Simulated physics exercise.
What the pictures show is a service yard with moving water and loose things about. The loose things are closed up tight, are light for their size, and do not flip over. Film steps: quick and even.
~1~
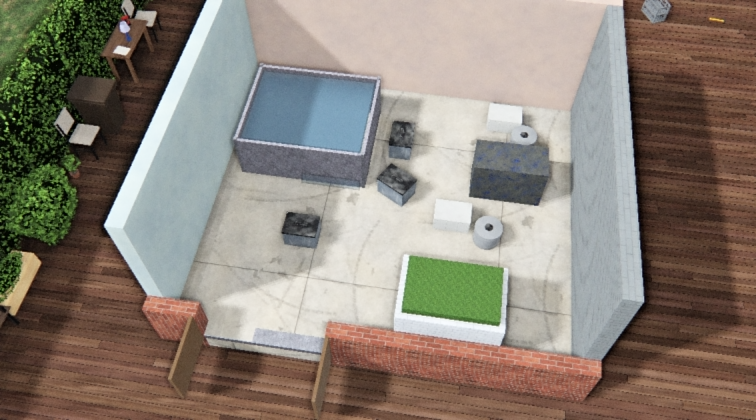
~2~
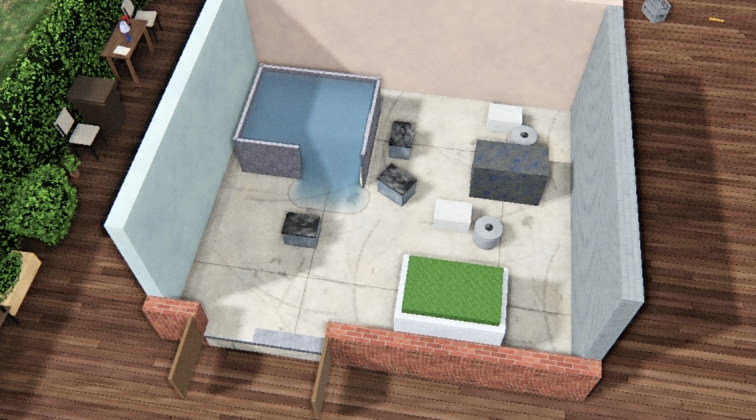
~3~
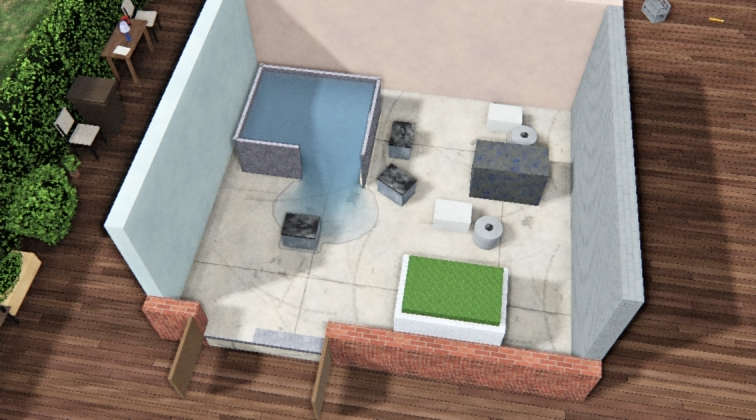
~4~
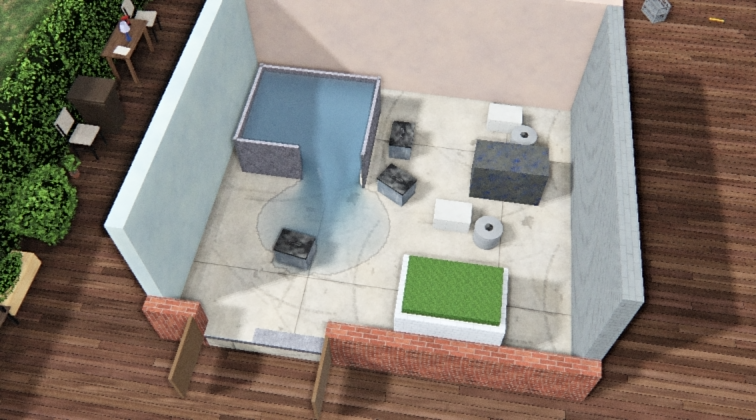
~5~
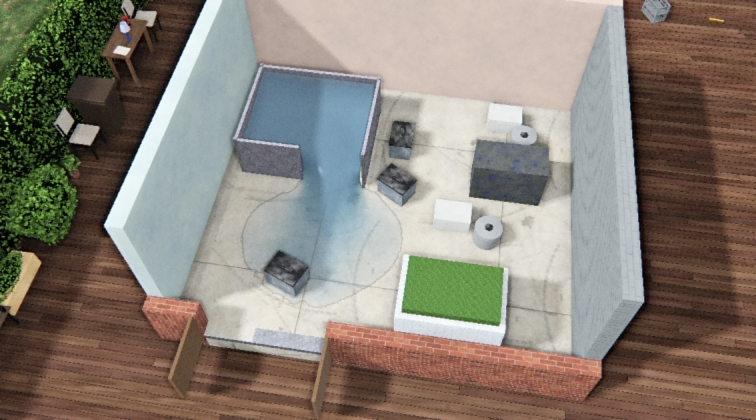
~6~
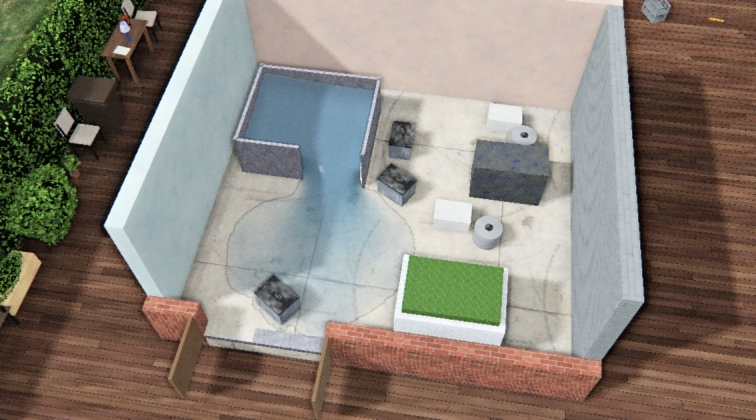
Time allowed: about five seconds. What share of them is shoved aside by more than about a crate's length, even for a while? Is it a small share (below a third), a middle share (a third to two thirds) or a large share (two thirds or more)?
A small share, below a third.
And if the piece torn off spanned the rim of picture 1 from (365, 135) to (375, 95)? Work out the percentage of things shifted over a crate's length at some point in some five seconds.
I'd say near 70 %.
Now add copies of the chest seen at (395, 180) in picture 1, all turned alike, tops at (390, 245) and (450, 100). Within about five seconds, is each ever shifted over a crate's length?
Sequence: Knocked aside; scarcely shifts.
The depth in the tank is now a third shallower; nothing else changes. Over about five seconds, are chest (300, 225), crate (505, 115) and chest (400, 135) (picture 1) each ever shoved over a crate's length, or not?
Went the distance, fell short, fell short.
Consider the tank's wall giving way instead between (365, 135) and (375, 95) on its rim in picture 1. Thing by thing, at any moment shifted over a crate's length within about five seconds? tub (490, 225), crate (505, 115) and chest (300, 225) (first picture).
First beyond that mark, then beyond that mark, then under that mark.
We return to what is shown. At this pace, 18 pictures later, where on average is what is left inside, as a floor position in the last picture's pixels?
Their centre sits close to (460, 177) on the floor of the last picture.
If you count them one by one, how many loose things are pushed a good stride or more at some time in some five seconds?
The answer is 1.
A moment on, 1 of 7 are well off their spots; 0 afloat.
Next, 1 of 7 are well off their spots; 0 afloat.
Later, 1 of 7 are well off their spots; 0 afloat.
In the end, 1 of 7 are well off their spots, and 1 have been at some point; 0 afloat.
